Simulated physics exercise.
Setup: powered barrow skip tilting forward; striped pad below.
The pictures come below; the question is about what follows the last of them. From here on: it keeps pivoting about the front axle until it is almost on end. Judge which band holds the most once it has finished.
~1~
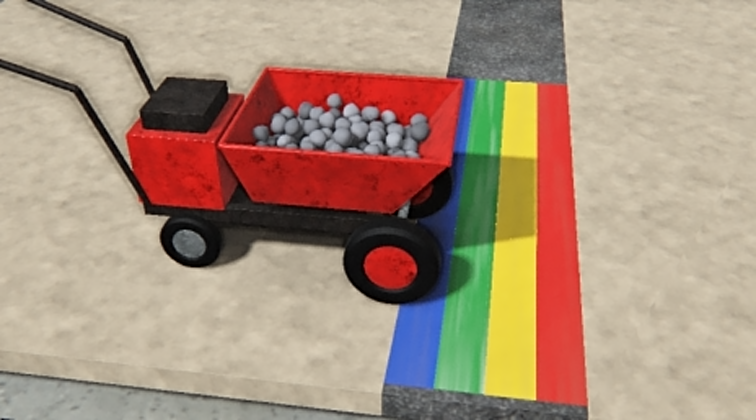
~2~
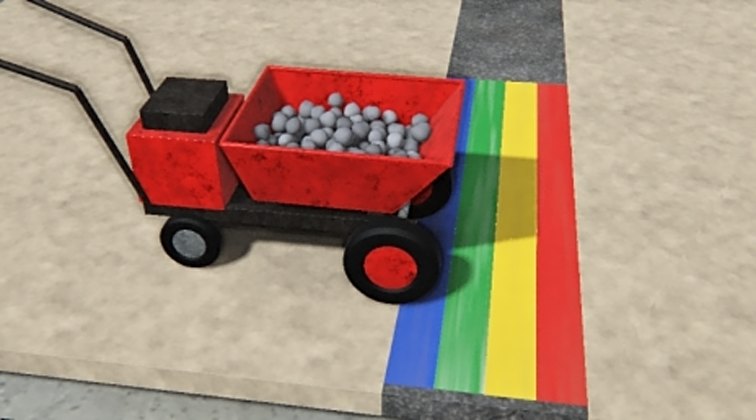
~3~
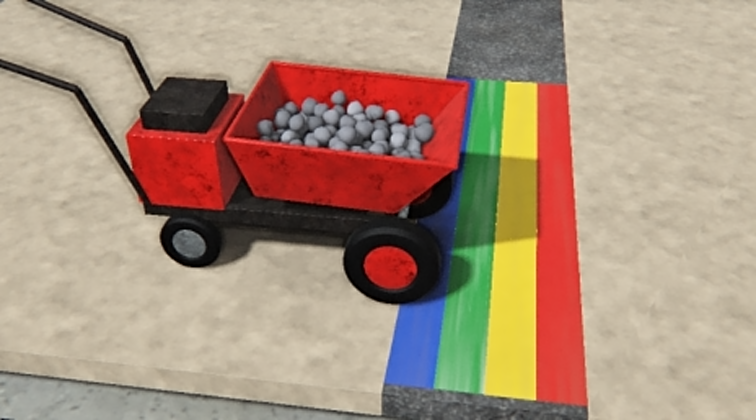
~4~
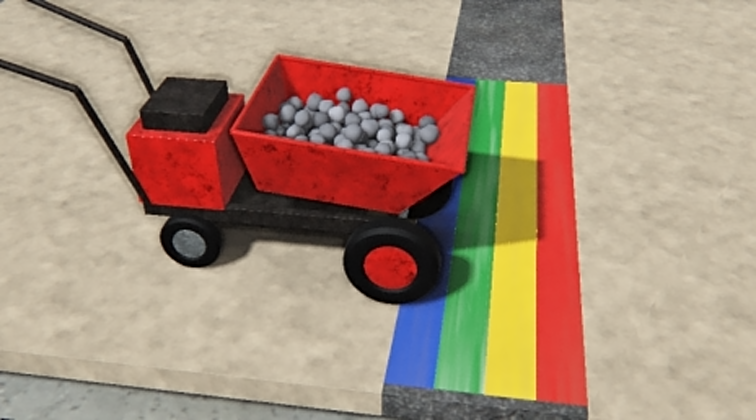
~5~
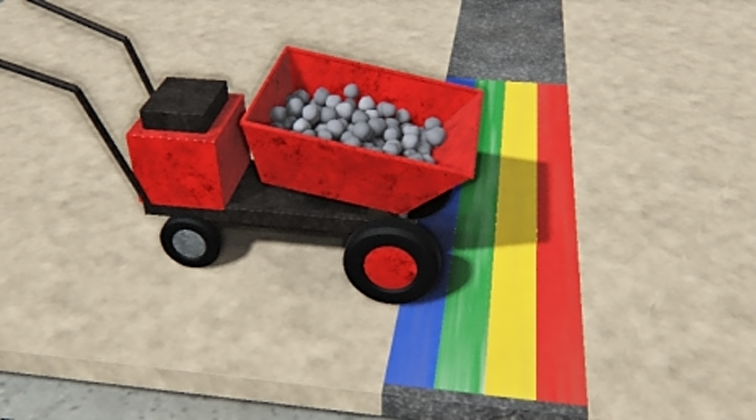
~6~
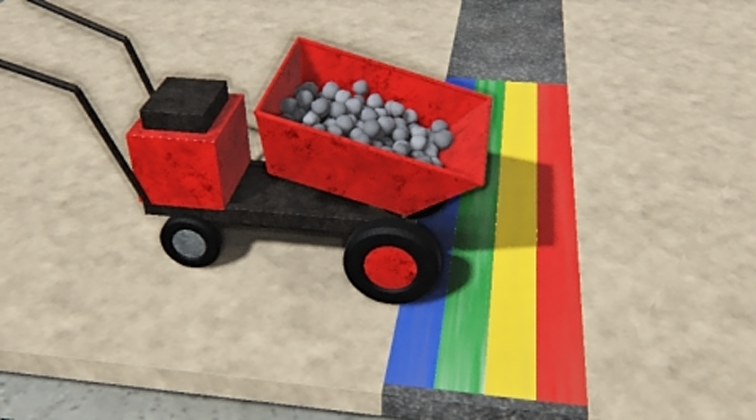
Most on it: Red.
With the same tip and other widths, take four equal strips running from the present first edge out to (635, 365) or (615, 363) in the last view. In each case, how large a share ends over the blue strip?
I get 0 % for the first one and 0 % for the second.
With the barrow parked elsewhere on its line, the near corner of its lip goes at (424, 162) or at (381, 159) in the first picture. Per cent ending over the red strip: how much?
Well, you'd get roughly 30 per cent from the first place and roughly 20 per cent from the second.
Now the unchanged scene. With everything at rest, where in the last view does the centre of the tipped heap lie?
Once it all stops, the middle lies near (582, 267).
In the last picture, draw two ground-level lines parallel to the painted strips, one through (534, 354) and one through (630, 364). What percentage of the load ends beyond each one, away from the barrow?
About 80 percent, then about 20 percent.
Soon after the last picture, skip tipped steeply; all in the skip.
A little later, skip tipped right over; about two thirds in the skip; a stray few over the yellow strip; about a third over the red strip; a stray few off the paint.
Later still, skip tipped right over; about a quarter in the skip; a small part over the yellow strip; about a third over the red strip; about a third off the paint.
At rest, skip tipped right over; about a quarter in the skip; none over the blue strip; none over the green strip; a small part over the yellow strip; about a third over the red strip; about a third off the paint.
